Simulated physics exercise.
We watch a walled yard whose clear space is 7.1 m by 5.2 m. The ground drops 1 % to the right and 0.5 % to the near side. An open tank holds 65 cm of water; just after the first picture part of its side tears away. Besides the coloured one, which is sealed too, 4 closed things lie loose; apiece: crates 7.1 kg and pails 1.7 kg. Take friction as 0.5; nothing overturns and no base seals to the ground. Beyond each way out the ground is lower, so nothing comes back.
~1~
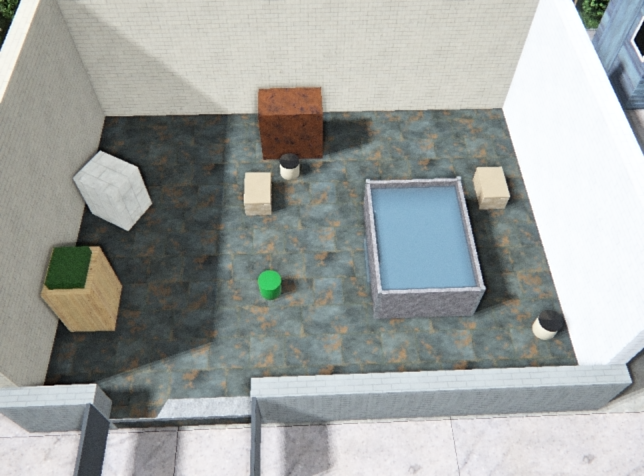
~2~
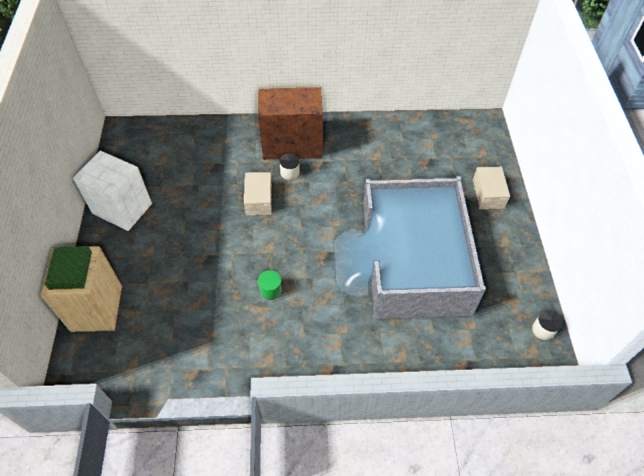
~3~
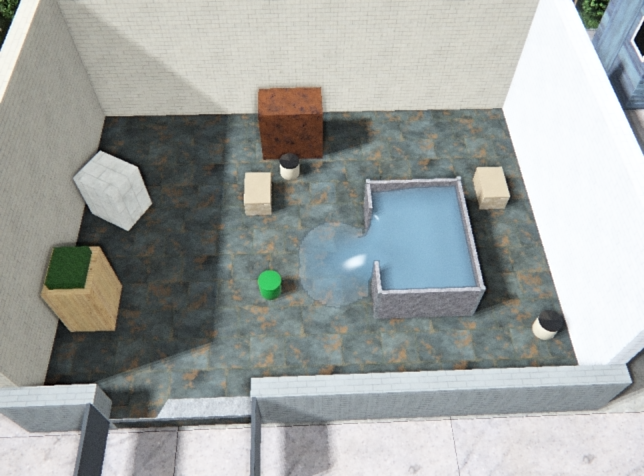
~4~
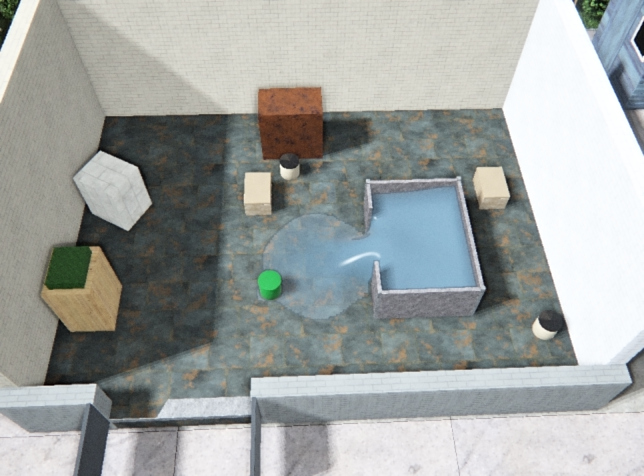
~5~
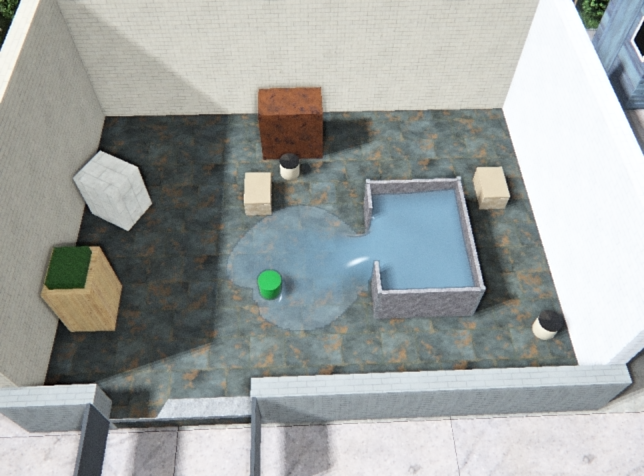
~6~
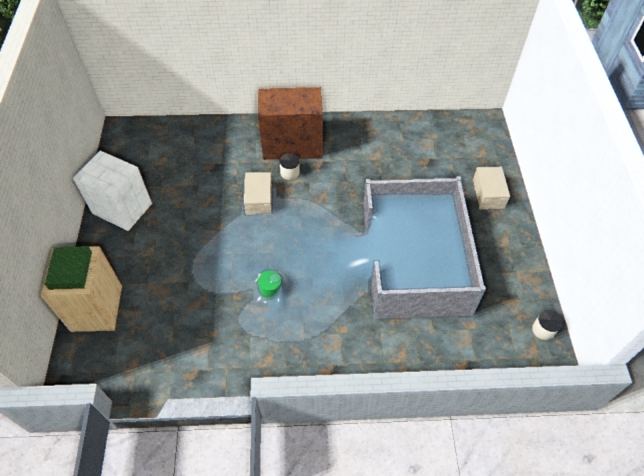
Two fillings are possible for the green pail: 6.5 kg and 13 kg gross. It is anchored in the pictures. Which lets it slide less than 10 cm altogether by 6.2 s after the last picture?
For it, neither weight holds it.
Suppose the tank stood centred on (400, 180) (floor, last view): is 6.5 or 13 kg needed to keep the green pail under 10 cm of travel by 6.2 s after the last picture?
Then the smaller load will do.
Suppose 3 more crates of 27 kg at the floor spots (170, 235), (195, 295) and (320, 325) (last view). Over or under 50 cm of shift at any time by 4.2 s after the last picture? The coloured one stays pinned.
In that order: Past it, under, under.
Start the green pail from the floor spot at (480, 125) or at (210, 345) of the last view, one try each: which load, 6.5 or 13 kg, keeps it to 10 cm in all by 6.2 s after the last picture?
In that order: Either load holds; neither holds.
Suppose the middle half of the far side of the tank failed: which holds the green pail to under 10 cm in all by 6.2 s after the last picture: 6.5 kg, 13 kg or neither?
In that case the lower weight is enough.
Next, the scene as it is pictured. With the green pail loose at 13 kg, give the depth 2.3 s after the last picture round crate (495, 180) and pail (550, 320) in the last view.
About 0 and 0 cm.
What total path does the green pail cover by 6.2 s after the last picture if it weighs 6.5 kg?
Some 500 cm in all.
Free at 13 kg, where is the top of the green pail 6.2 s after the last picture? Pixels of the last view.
Near (157, 323).
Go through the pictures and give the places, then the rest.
The first frame shows the green pail at (269, 280), on the bottom; water covers 2.3 m2; 0 of 5 have shifted.
The second frame shows the green pail at (269, 280), on the bottom; 2.8 m2 under water; 0 of 5 have shifted.
The third frame shows the green pail at (269, 280), on the bottom; water covers 3.5 m2; 0 of 5 have shifted.
The fourth frame shows the green pail at (269, 280) rests on the ground; water covers 4.4 m2; 0 of 5 have shifted.
The fifth frame shows the green pail at (269, 280), on the bottom; water covers 5.3 m2; 0 of 5 have shifted.
The sixth frame shows the green pail at (269, 280) rests on the ground; 6.5 m2 under water; 0 of 5 have shifted.
Then, 0.6 s after the last picture the green pail would be 135 cm from its start with 6.5 kg and 90 cm from its start with 13 kg; 7 cm of water round it then.
Then, 2.3 s after the last picture the green pail would be 296 cm from its start with 6.5 kg and 162 cm from its start with 13 kg; 6 cm of water round it then.
Then, 4.2 s after the last picture the green pail would be 194 cm from its start with 6.5 kg and 162 cm from its start with 13 kg; 7 cm of water round it then.
Then, 6.2 s after the last picture the green pail would be 146 cm from its start with 6.5 kg and 162 cm from its start with 13 kg; 6 cm of water round it then.
